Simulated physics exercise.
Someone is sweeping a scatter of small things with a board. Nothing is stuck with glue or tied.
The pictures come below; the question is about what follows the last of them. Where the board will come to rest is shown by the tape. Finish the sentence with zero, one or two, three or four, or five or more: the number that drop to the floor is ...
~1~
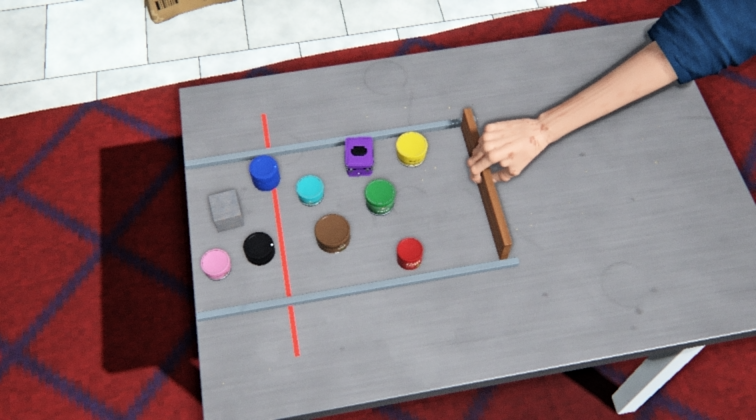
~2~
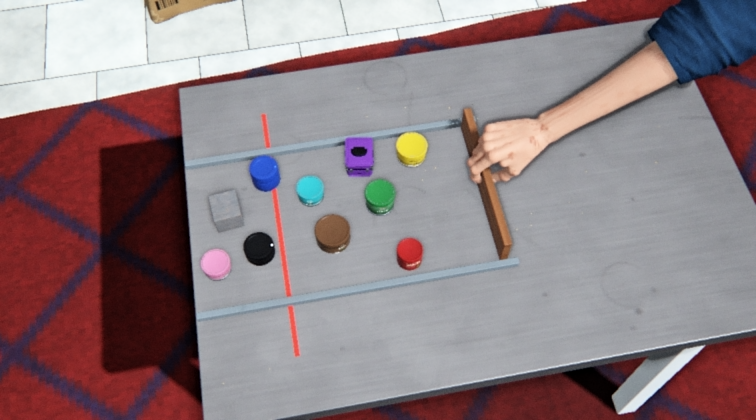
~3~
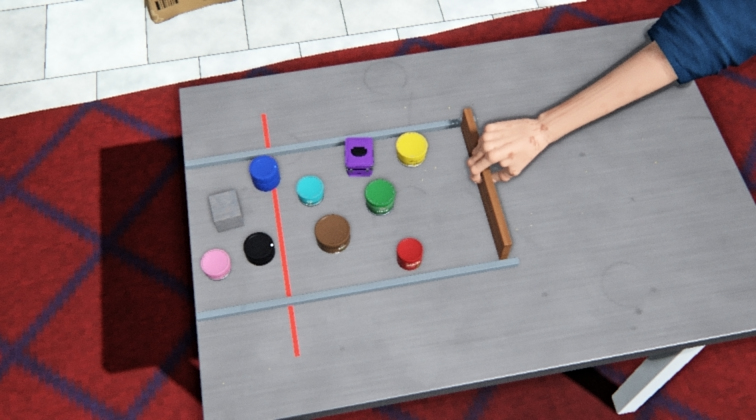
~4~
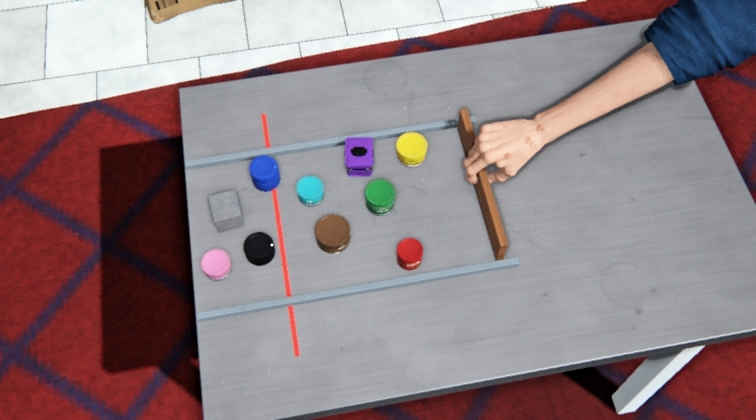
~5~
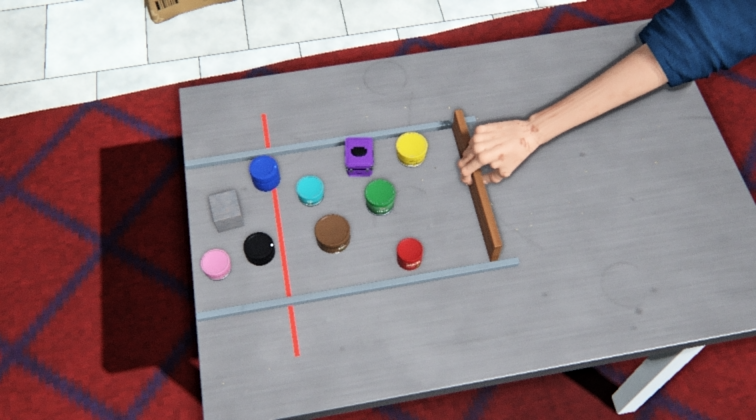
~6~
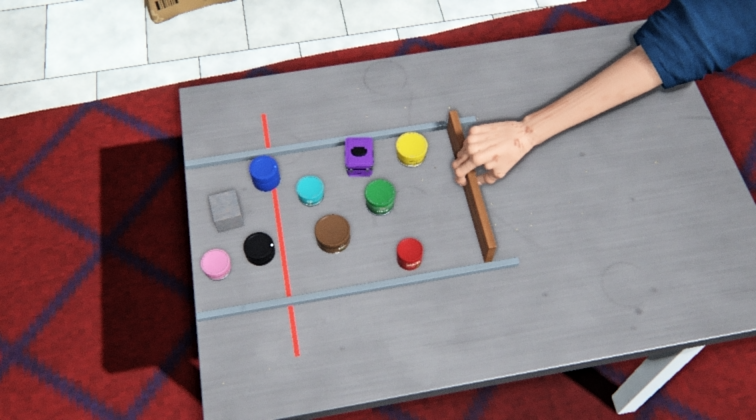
The number that drop to the floor is zero.
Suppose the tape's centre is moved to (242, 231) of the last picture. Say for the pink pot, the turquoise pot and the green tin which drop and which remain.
The pink pot drops off, the turquoise pot stays on, the green tin remains up.
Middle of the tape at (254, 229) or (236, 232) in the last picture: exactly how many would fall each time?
That would be 2, then 3.
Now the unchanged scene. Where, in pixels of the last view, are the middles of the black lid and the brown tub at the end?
The black lid at (232, 254), the brown tub at (264, 247).
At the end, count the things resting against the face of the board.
It touches 4.
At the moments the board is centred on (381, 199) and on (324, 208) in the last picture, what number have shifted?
The first number is 4, the next one 7.
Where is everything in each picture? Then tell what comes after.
Pink pot (216, 265); grey block (226, 211); black lid (259, 249); board (485, 182); tape (279, 224), in the first frame.
Grey block (227, 211); board (485, 182), in the second frame.
Black lid (259, 249); turquoise pot (310, 191), in the third frame.
Pink pot (216, 265); purple case (359, 157), in the fourth frame.
Grey block (227, 211); green tin (380, 198), in the fifth frame.
Pink pot (216, 265); grey block (227, 211); black lid (259, 249); board (470, 184); tape (279, 224), in the sixth frame.
Soon after, none off yet; pink pot at rest near (216, 265); grey block at rest near (227, 211); black lid at rest near (259, 249).
In the end, the number that fall off is zero.
